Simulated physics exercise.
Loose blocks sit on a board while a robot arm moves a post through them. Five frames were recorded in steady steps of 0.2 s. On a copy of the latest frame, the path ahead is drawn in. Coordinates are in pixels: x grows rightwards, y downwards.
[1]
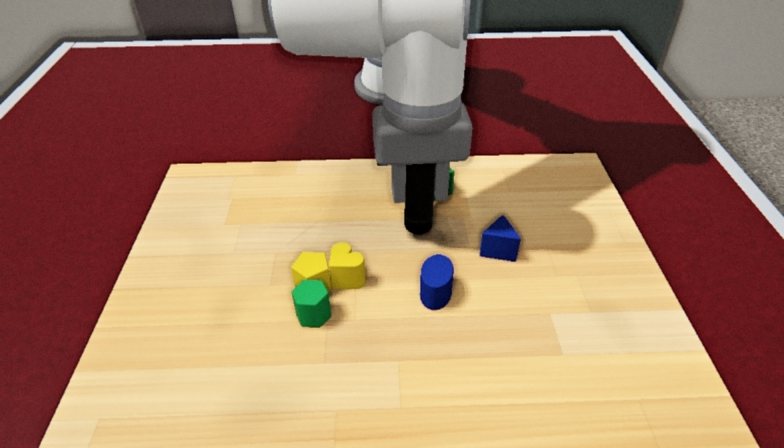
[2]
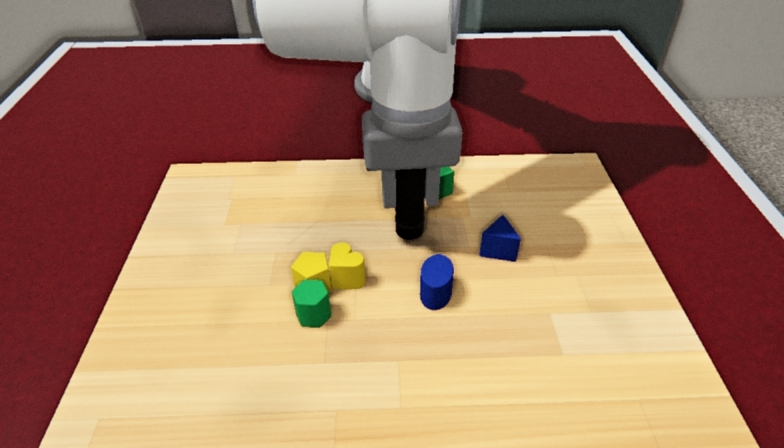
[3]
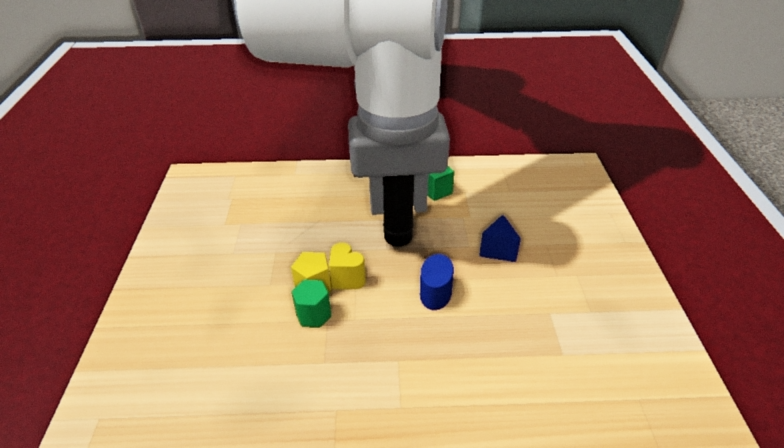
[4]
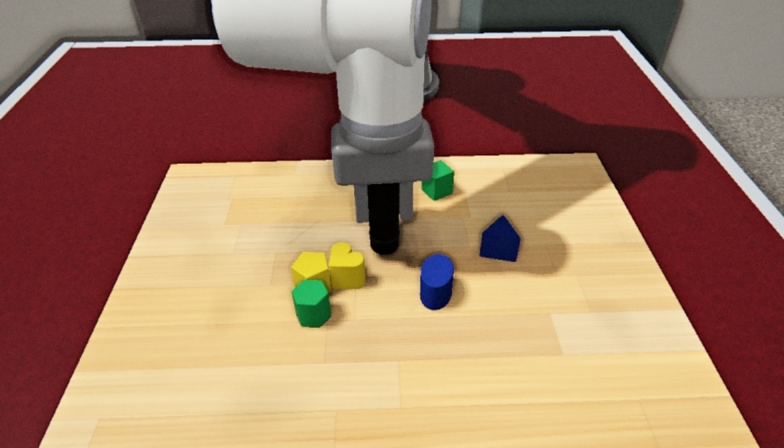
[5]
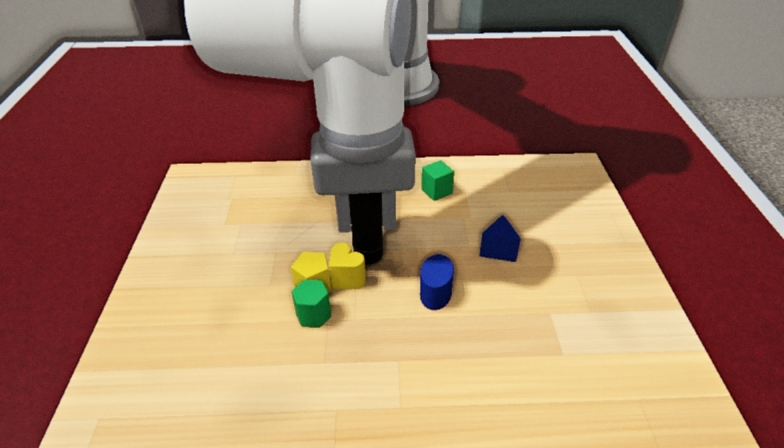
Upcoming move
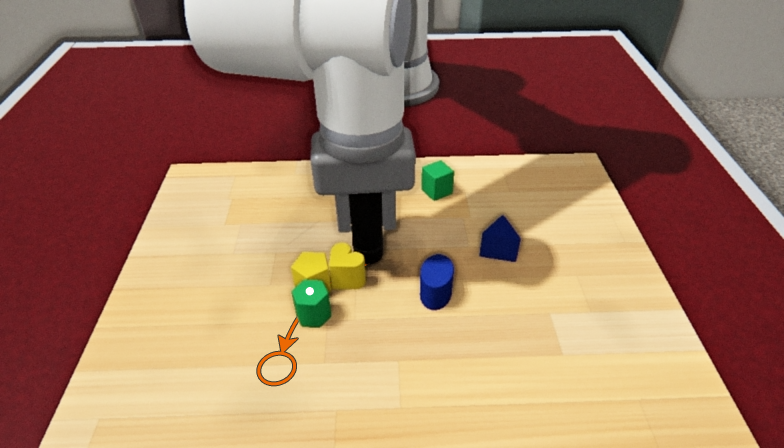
We see yellow, green and blue blocks scattered on a light wooden board as a robot arm moves its black post toward the viewer and to the left, nearing the yellow heart block, while the blocks stay still.
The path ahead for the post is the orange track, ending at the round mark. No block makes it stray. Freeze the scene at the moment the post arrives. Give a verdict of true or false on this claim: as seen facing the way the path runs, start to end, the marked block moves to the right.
This is false.
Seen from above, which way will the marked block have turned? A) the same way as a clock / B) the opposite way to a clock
B.
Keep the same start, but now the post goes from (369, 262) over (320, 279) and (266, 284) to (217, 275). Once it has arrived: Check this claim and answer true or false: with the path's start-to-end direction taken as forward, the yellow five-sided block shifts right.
My answer: False.
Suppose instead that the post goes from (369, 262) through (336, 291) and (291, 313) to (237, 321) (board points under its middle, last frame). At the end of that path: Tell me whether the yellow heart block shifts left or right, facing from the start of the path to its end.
It moves over to the left.
The line goes from (369, 262) via (328, 286) and (296, 322), ending at (277, 368); the dot is on the green hexagon.
What follows on the original path. One third of the way, post at (327, 280); green hexagon at (301, 306), turned 15° anticlockwise; yellow five-sided block at (271, 279), turned 15° clockwise; yellow heart block at (305, 281).
Two thirds of the way, post at (295, 315); green hexagon at (288, 343), turned 40° anticlockwise; yellow five-sided block at (255, 283), turned 40° clockwise; yellow heart block at (269, 318).
At the end, post at (275, 361); green hexagon at (292, 370), turned 90° anticlockwise; yellow five-sided block at (255, 283), turned 40° clockwise; yellow heart block at (237, 352), turned 30° clockwise; blue elliptical block unmoved.
